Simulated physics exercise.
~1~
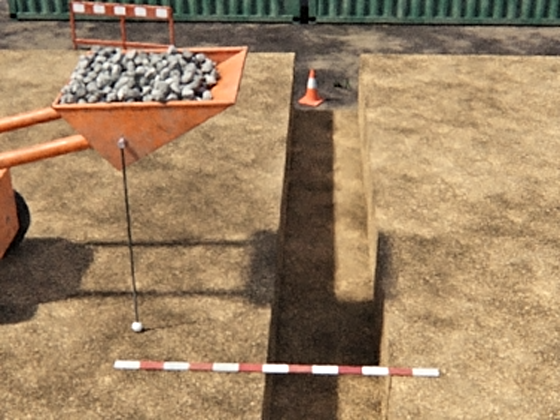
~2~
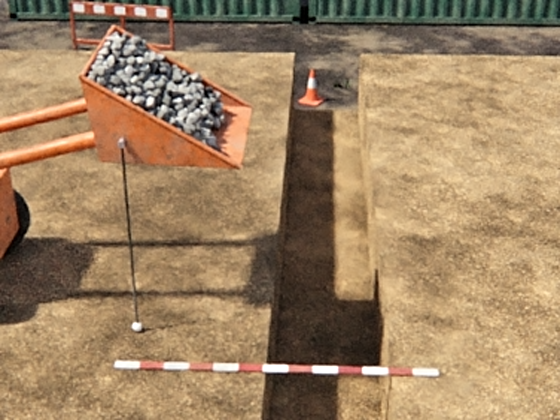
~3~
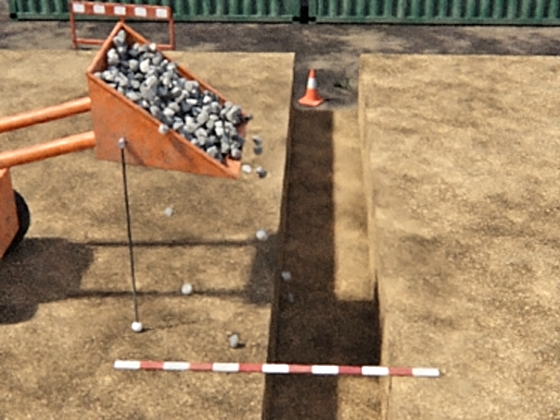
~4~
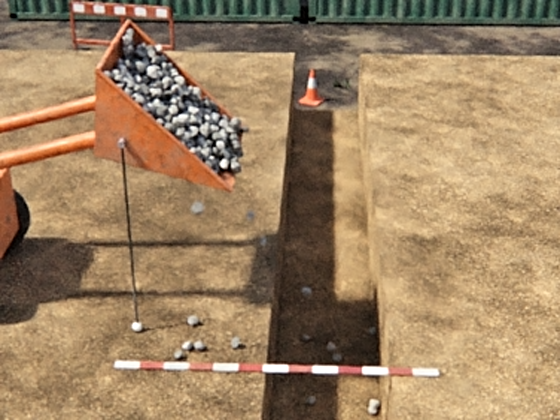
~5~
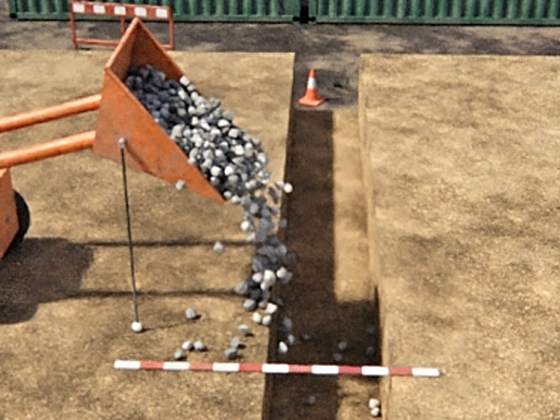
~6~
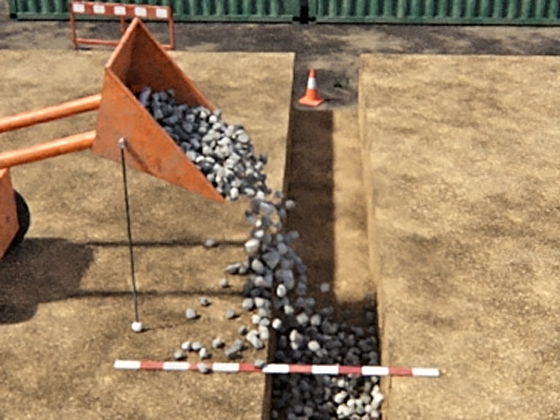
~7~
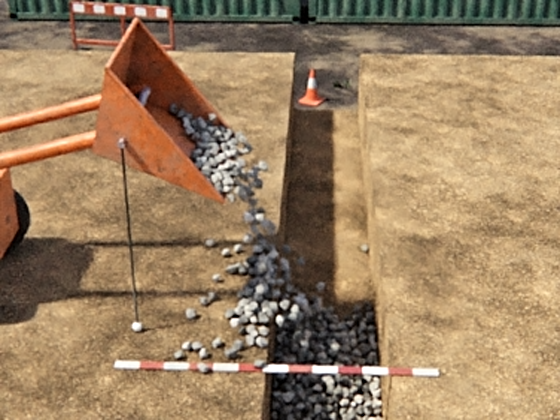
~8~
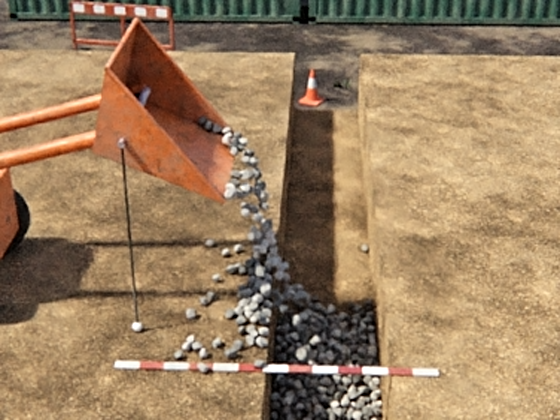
An orange loader tipped its bucket of grey stones down to the right, paused as a few dropped, then tipped further and poured the rest, leaving most heaped in the near part of the trench and some scattered on the ground to its left.
